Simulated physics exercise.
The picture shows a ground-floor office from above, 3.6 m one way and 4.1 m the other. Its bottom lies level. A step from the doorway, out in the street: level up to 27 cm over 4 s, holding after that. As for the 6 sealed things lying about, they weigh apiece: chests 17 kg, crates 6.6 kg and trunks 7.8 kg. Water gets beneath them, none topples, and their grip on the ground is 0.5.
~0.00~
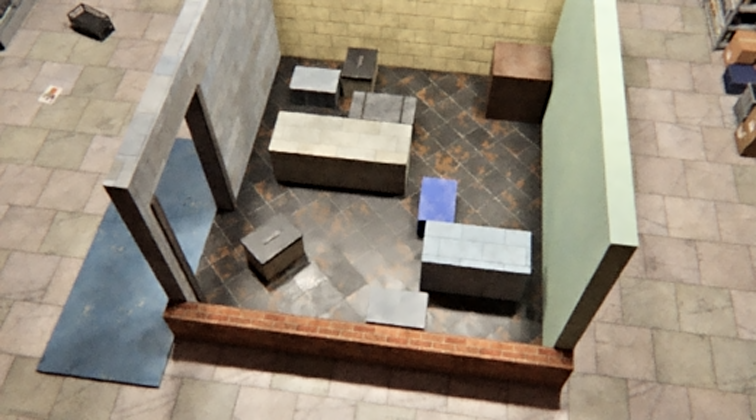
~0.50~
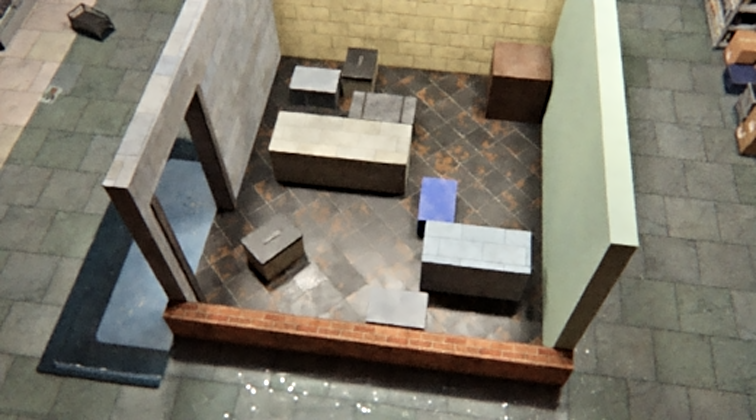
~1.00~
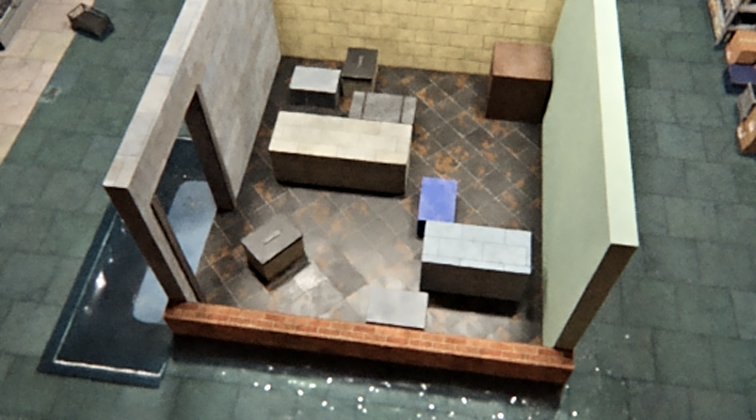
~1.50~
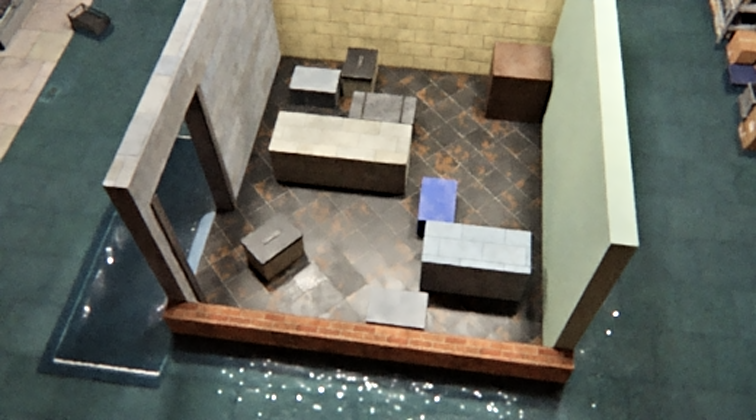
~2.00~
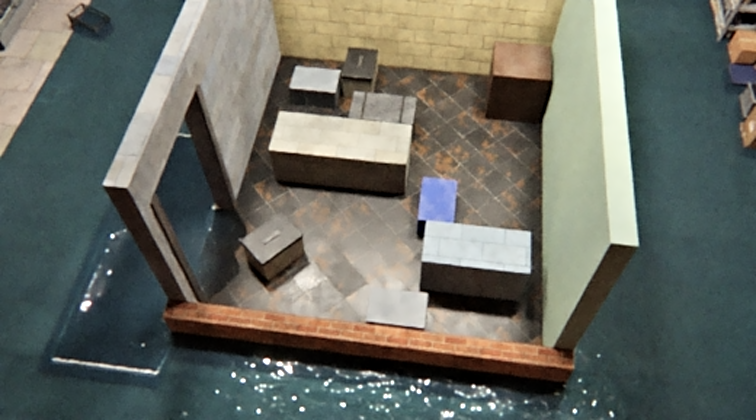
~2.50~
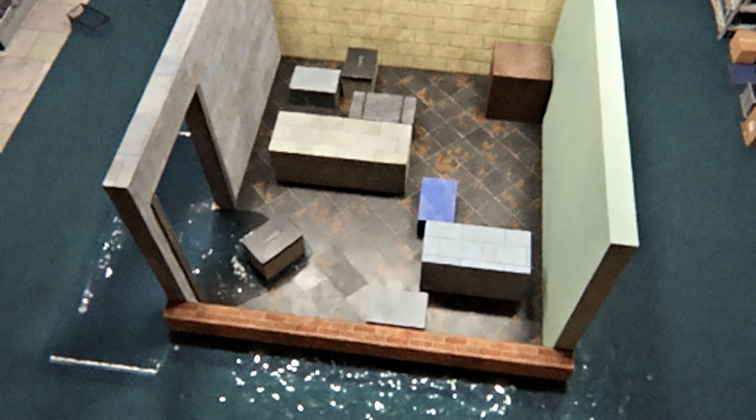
Water spreads across the paved ground around a roofless walled room, covering the paving stones and the blue mat outside the doorway on the left. It deepens and darkens, then slips through the doorway onto the tiles near a small dark box, while the crates inside stay in place.
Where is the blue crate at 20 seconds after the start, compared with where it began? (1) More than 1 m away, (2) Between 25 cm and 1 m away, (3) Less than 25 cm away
1.
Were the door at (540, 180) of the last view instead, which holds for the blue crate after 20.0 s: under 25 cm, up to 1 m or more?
Well, the blue crate really gets moving far.
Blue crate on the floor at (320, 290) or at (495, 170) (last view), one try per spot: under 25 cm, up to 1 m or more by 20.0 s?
Try one - it is swept a long way; try two - it is swept a long way.
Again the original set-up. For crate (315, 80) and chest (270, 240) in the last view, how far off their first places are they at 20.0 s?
They've ended up 50 cm and 250 cm away, in that order.
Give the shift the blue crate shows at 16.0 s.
Roughly 250 cm by then.
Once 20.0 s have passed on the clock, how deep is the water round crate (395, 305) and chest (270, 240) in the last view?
About 28 and 23 cm.
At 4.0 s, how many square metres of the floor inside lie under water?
Roughly 4.0 m2 of it is wet.
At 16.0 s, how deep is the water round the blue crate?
Depth: About 21 cm.
After 4.0 s the blue crate is near (438, 200), 0.0 m from its start, aground; 0 afloat.
After 9.0 s the blue crate is near (473, 110), 1.4 m from its start, afloat; 4 afloat.
After 16.0 s the blue crate is near (327, 73), 2.3 m from its start, afloat; 6 afloat.
After 20.0 s the blue crate is near (331, 74), 2.2 m from its start, afloat; 6 afloat.
